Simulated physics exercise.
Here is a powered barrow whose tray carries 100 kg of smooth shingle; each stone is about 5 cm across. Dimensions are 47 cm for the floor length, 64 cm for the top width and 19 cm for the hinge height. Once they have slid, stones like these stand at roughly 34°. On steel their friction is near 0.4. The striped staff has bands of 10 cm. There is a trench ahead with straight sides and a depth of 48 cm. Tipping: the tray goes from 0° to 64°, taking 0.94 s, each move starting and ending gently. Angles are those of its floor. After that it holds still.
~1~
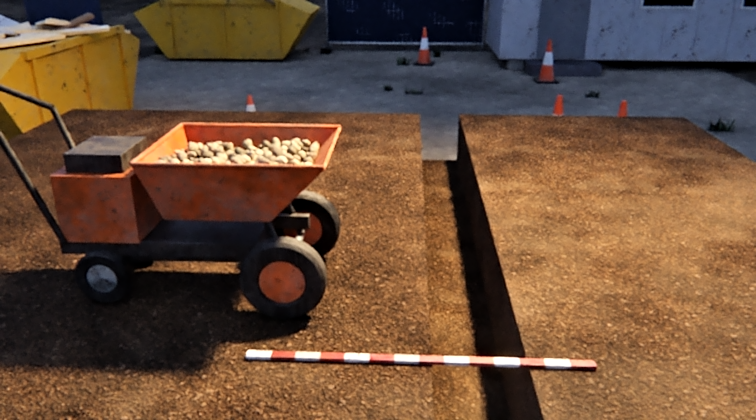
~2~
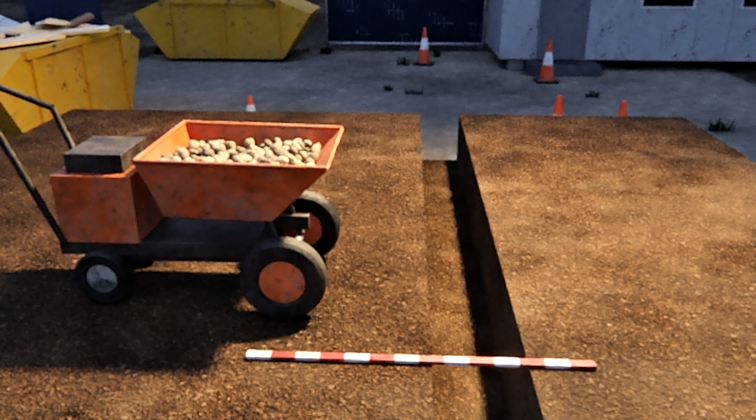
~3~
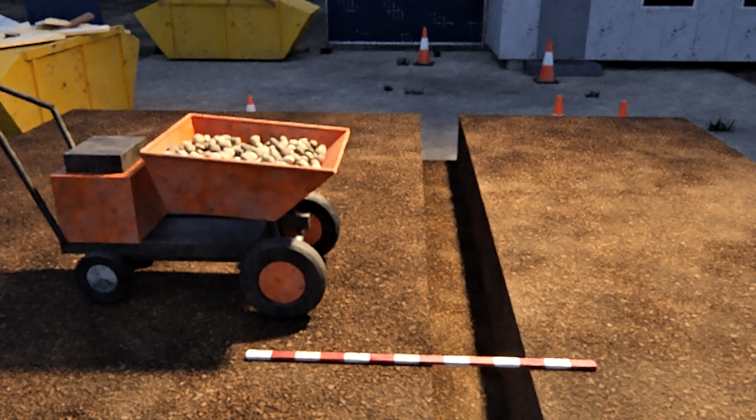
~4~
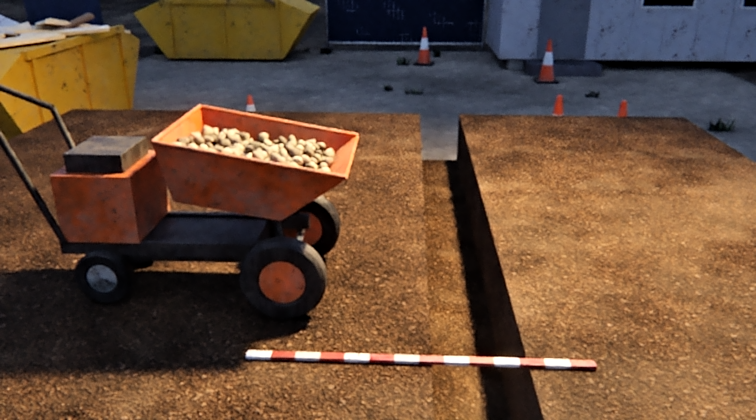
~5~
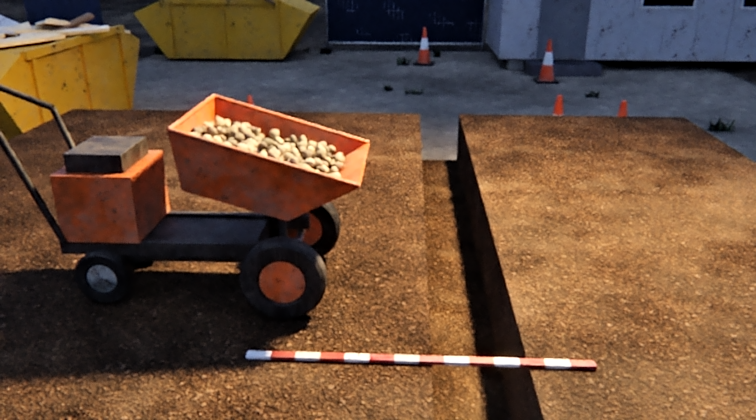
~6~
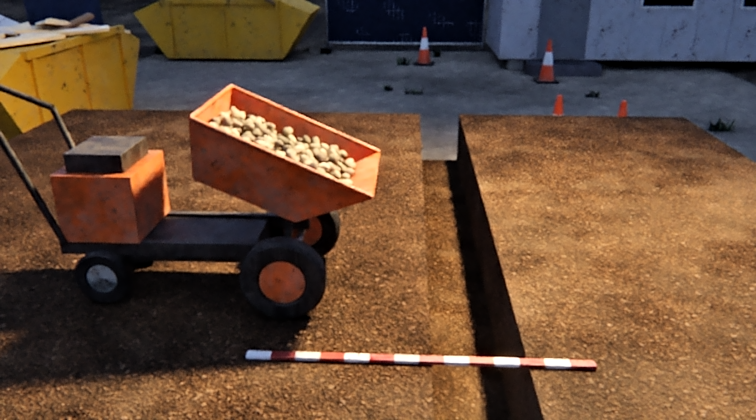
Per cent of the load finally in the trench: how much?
Approx. 99 %.
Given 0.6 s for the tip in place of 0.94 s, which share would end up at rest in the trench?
In that case, around 90%.
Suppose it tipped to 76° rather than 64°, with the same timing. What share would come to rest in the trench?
In that case some 100 per cent.
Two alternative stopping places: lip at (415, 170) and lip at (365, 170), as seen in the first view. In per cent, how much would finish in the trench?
Around 20% for the first place and 75% for the second.
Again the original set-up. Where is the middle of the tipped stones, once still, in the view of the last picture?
The stones end up centred near (469, 362).
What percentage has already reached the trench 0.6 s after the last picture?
Something like 35 in a hundred.
Then, 0.3 s after the last picture the floor is at 54°, 100 % in the tray; the foremost stones are at (397, 222).
Then, 0.6 s after the last picture the floor is at 64°, 64 % in the tray, 3 % short of the trench, 33 % in the trench; the foremost stones are at (489, 321).
Then, 1.0 s after the last picture the floor is at 64°, 20 % in the tray, 2 % short of the trench, 77 % in the trench, 1 % past the trench; the foremost stones are at (525, 325).
Then, 2.9 s after the last picture the floor is at 64°, 0 % in the tray, 99 % in the trench, 1 % past the trench; the foremost stones are at (553, 339).
